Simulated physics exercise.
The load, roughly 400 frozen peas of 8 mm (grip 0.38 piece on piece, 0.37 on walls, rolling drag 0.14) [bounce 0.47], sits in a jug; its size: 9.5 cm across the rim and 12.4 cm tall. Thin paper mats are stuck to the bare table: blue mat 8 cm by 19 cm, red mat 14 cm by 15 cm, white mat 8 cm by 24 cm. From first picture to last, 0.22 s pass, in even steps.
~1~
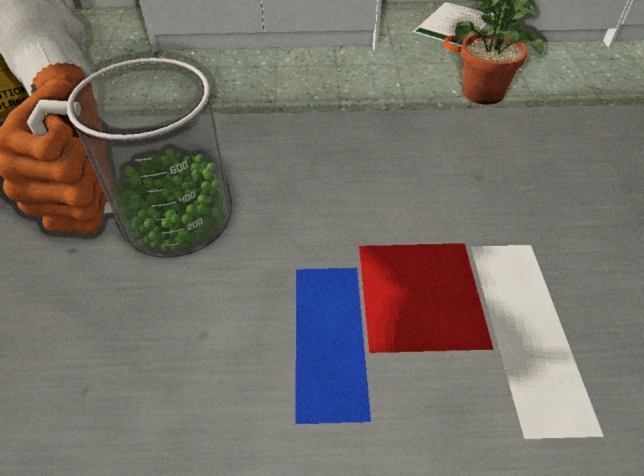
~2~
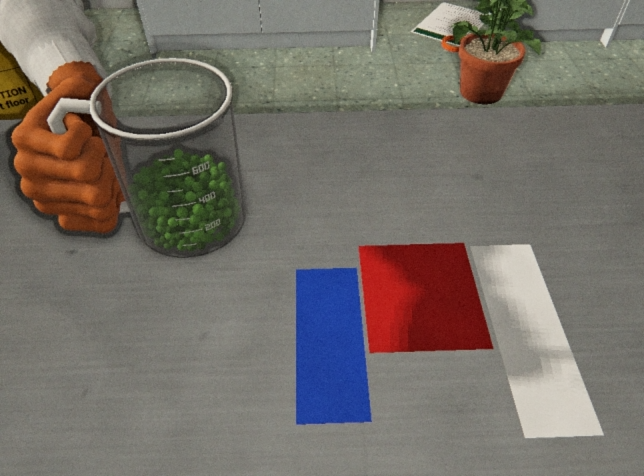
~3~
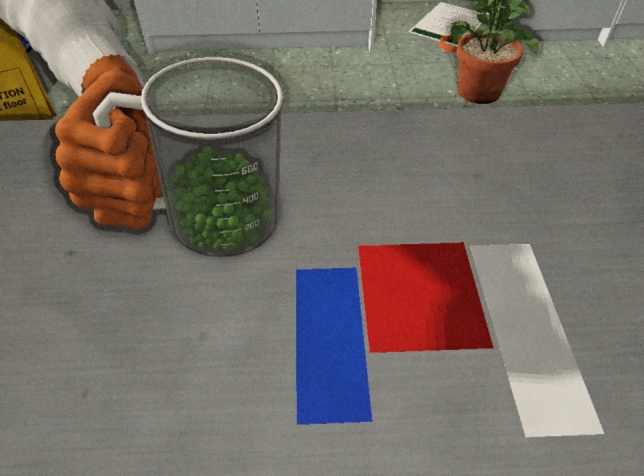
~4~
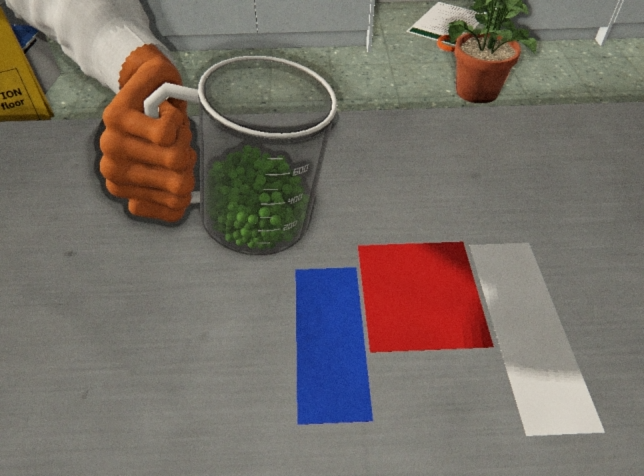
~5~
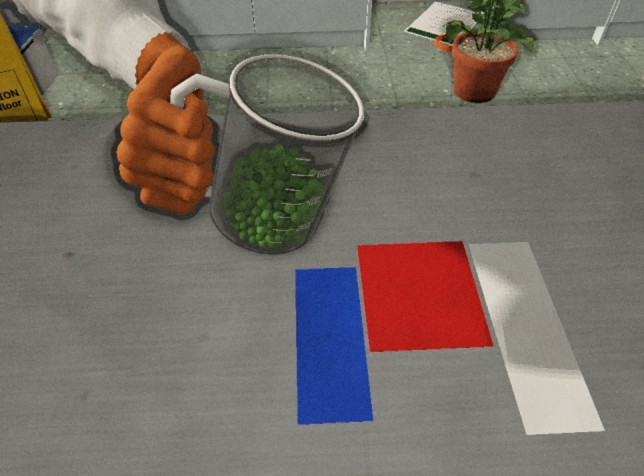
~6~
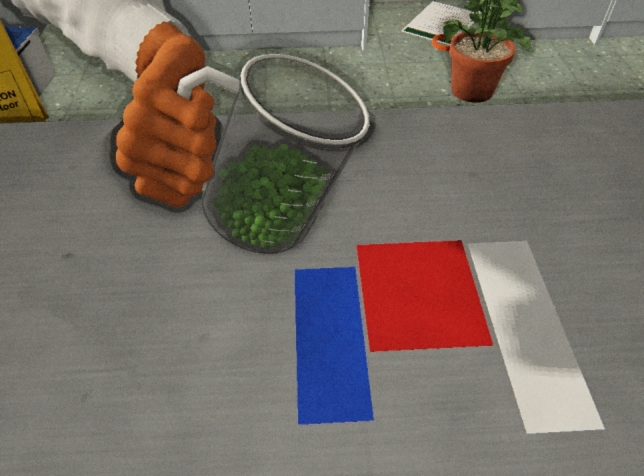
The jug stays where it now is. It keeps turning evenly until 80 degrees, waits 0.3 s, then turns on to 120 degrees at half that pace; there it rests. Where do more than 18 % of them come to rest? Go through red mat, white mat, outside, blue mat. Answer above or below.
On the red mat: Above; on the white mat: Below; off the mats: Above; on the blue mat: Below.
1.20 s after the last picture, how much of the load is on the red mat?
Near 0 per cent so far.
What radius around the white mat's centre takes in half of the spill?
About 16 cm.
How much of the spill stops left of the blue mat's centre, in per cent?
Roughly 0 per cent.
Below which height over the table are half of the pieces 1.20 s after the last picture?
About 22 cm.
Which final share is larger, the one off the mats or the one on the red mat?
More ends on the red mat.
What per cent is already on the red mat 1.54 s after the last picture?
Near 50 per cent so far.
Then, 0.46 s after the last picture, tilt 80 degrees; jug 100 %; middle of all pieces on or above the table near (237, 178).
Then, 0.85 s after the last picture, tilt 84 degrees; jug 100 %; middle of all pieces on or above the table near (242, 179).
Then, 1.20 s after the last picture, tilt 110 degrees; jug 100 %; middle of all pieces on or above the table near (248, 174).
Then, 1.54 s after the last picture, tilt 120 degrees; blue mat 10 %, red mat 50 %, jug 25 %, in the air 15 %; middle of all pieces on or above the table near (363, 265).
In the end, blue mat 10 %, red mat 50 %, white mat 10 %, jug 0 %, outside 30 %.
